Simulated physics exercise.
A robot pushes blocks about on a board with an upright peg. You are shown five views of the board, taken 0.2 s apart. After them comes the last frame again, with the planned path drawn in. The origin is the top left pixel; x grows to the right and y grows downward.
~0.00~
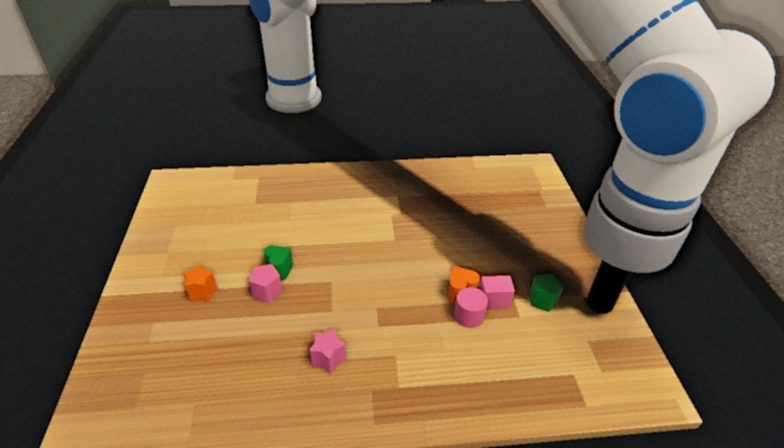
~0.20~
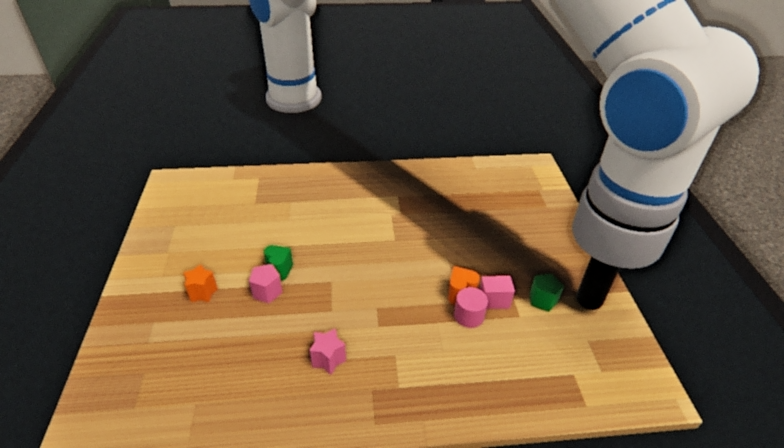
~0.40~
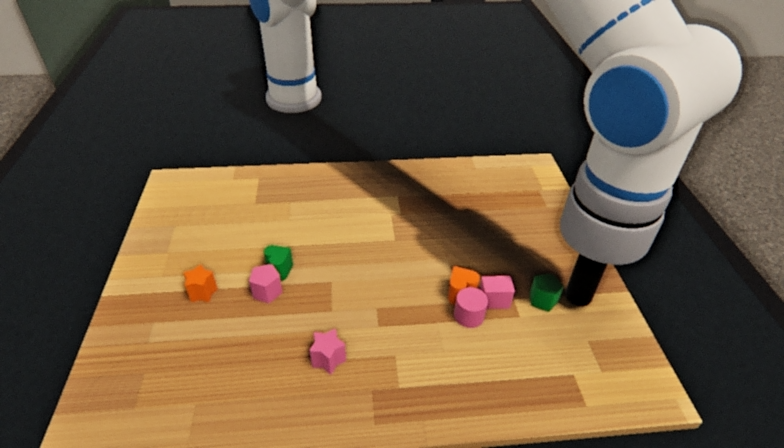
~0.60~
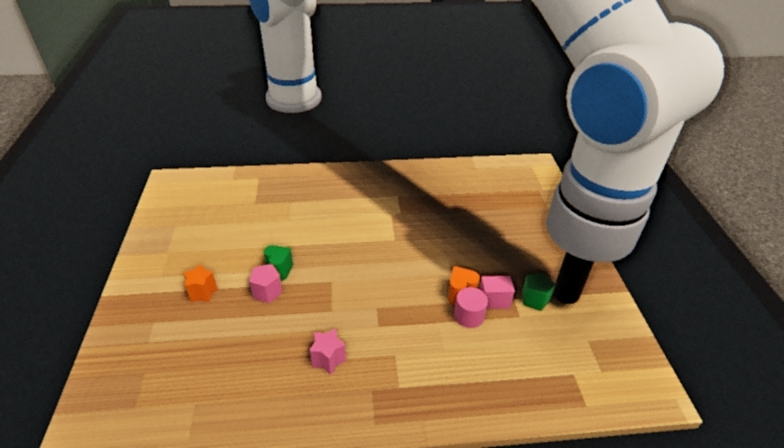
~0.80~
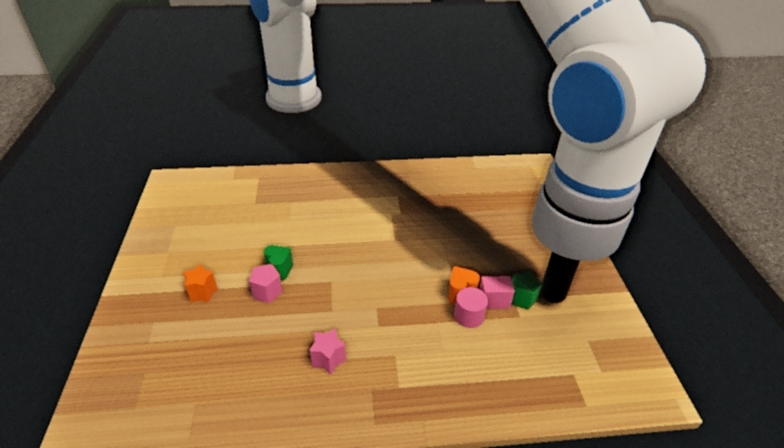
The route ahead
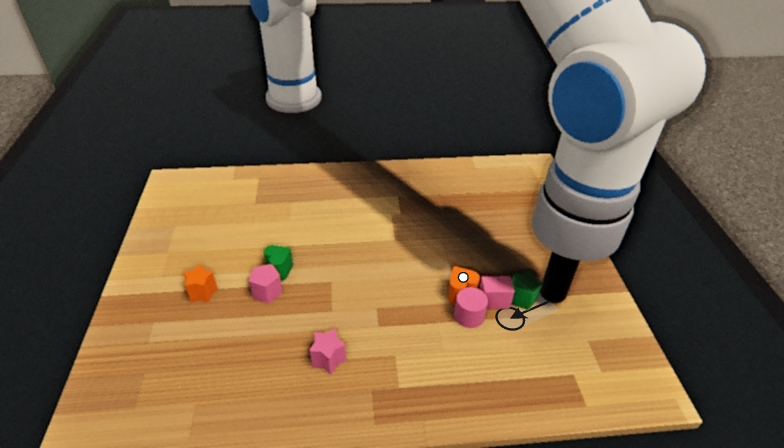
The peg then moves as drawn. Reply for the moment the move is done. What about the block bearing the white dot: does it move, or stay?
That block moves.
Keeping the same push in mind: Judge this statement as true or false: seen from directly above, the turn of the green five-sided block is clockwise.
That is true.
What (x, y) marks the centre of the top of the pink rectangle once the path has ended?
Located at (467, 273).
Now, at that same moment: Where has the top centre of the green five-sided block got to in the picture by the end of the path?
I think it will end close to (490, 289).
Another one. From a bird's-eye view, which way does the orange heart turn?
It spins anti-clockwise.
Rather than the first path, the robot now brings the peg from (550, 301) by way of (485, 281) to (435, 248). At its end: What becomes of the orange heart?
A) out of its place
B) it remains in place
I choose A.
The drawn path runs from (550, 301) to (510, 318); the dot is on the orange heart.
What follows on the original path. Halfway along, peg (532, 303); orange heart (451, 275), turned 30° anticlockwise; pink rectangle (478, 279), turned 30° clockwise; green five-sided block (506, 286), turned 20° clockwise.
At the end, peg (512, 312); orange heart (443, 270), turned 65° anticlockwise; pink circular block (465, 300); pink rectangle (467, 273), turned 50° clockwise; green five-sided block (490, 289), turned 55° clockwise.
